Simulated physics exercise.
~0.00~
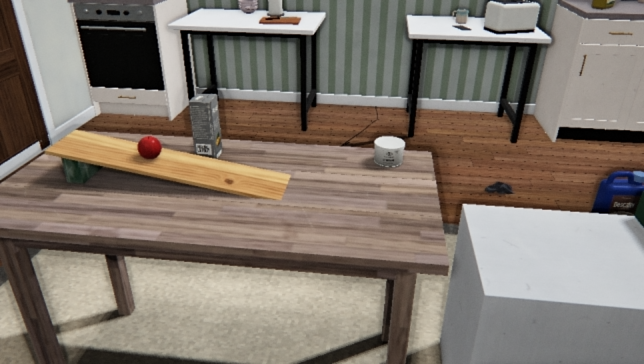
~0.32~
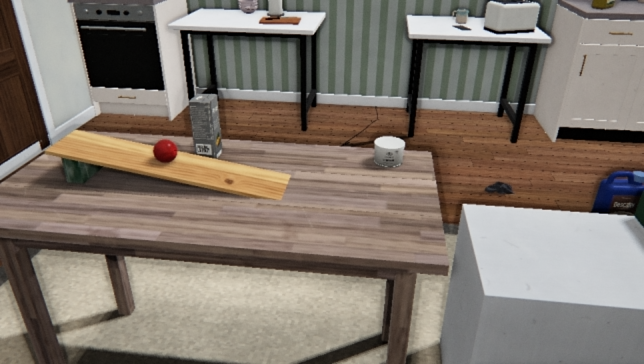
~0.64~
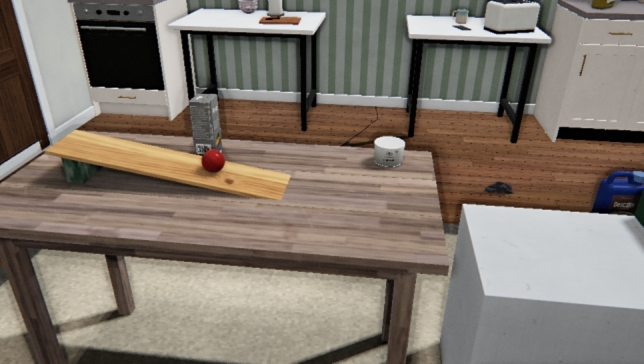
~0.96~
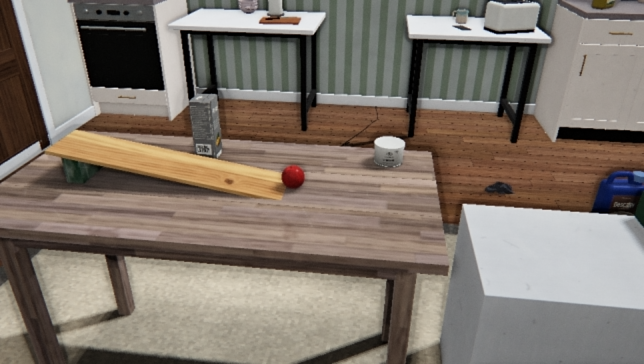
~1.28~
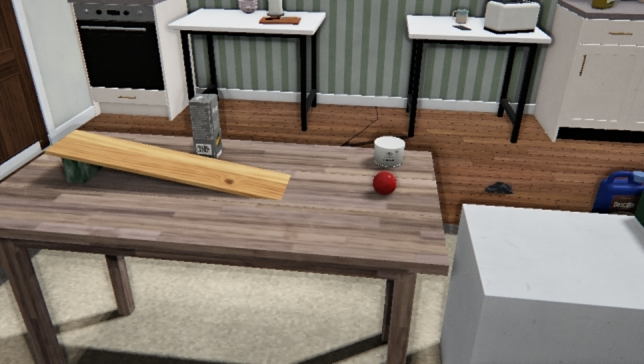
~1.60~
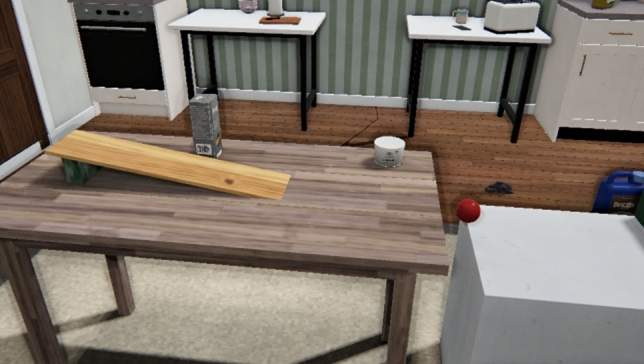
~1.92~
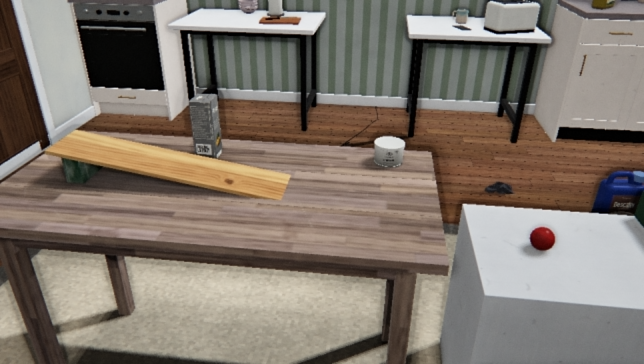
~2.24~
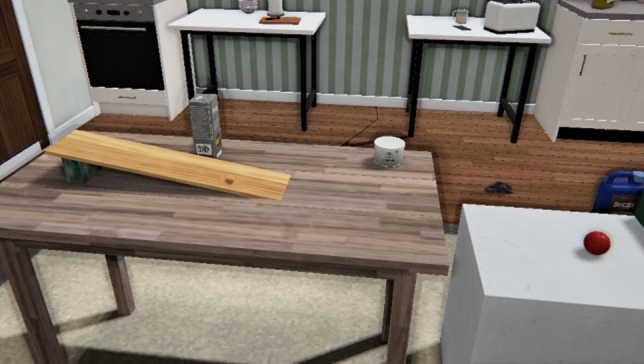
A red apple rests partway down a sloping wooden plank on a brown table, seen from slightly above in a room with striped green walls and a wooden floor. A grey carton stands behind the plank, a white tub sits near the table's far right corner, and a lower white block stands beyond a gap. The apple rolls right down the plank, onto the tabletop and past the tub. It clears the gap and lands on the white block's top. There it travels farther right, ending near the block's right side, while the carton and tub stay put.
